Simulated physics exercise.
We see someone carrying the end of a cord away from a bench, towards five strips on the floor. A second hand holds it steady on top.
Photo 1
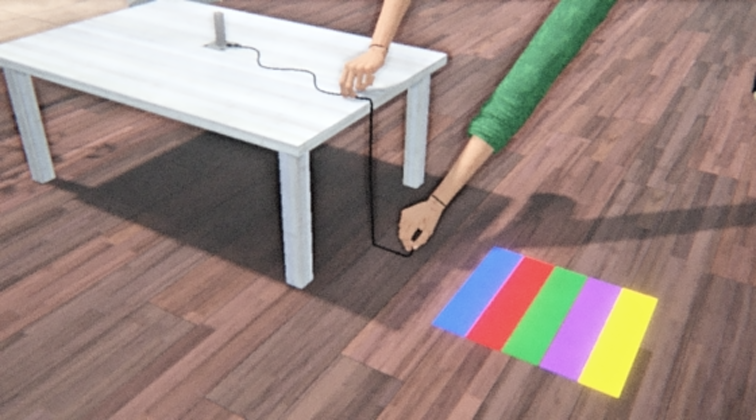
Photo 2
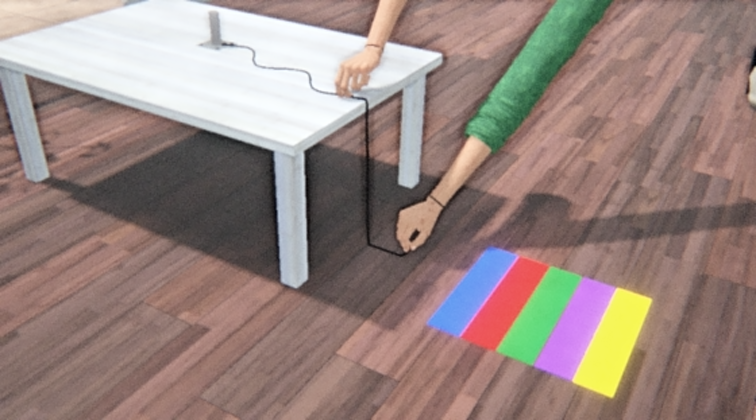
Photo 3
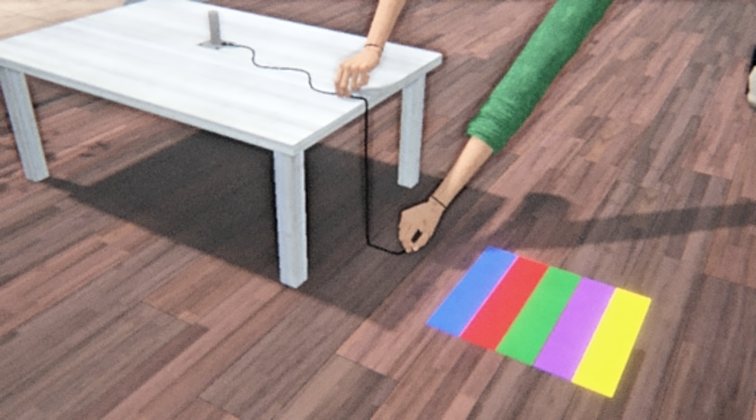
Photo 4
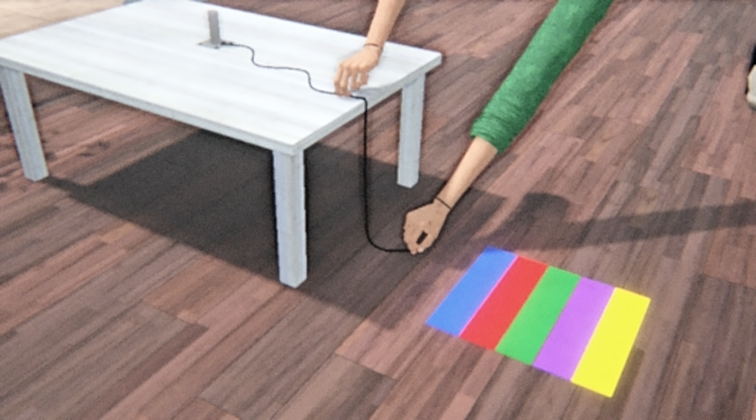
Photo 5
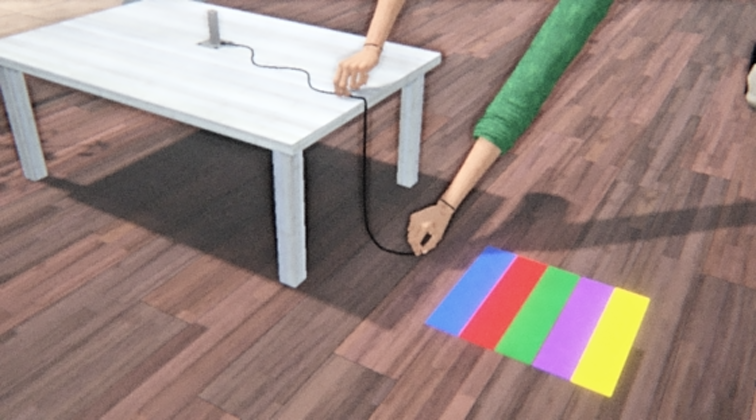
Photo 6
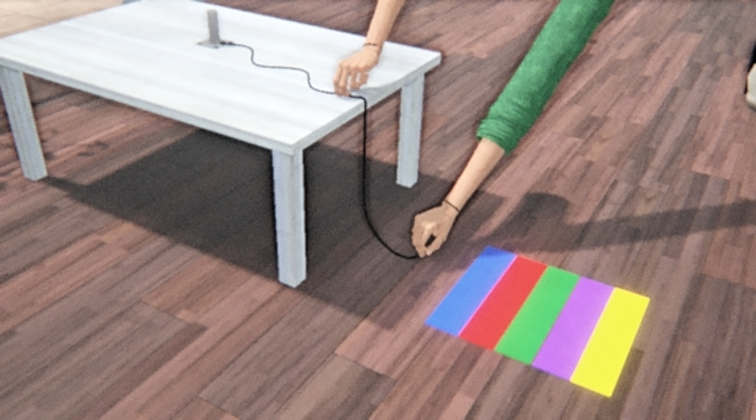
A hand at the end of a green-sleeved arm holds the end of a black cord just above the wooden floor, while another hand rests on the white table's edge. The lower hand shifts slightly right, nearer the five coloured strips, and the hanging cord's sharp bend softens into a curve.
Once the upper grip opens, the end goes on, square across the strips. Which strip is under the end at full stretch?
The green strip.
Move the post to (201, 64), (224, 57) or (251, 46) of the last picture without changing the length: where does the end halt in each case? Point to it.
Pixels, try by try: About (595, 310), (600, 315), (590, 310).
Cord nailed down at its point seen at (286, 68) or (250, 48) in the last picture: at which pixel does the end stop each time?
First try close to (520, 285), second close to (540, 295).
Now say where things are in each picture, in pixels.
In the first picture, end (412, 247); blue (460, 314); red (494, 327); green (530, 341); purple (567, 355); yellow (607, 370).
In the second picture, end (410, 248); cord through (251, 49) (271, 68) (310, 82) (364, 101) (368, 171) (368, 233).
In the third picture, end (412, 248).
In the fourth picture, end (417, 250); cord through (250, 48) (270, 67) (309, 82) (363, 101) (365, 170) (367, 233).
In the fifth picture, end (421, 251).
In the sixth picture, end (425, 253); cord through (249, 48) (269, 67) (309, 81) (362, 100) (364, 169) (375, 233).
Early on, end near (474, 270); over blue.
Midway, end near (519, 286); over red.
At the end of the slack, end near (546, 295); over green. The end stops over the green strip.
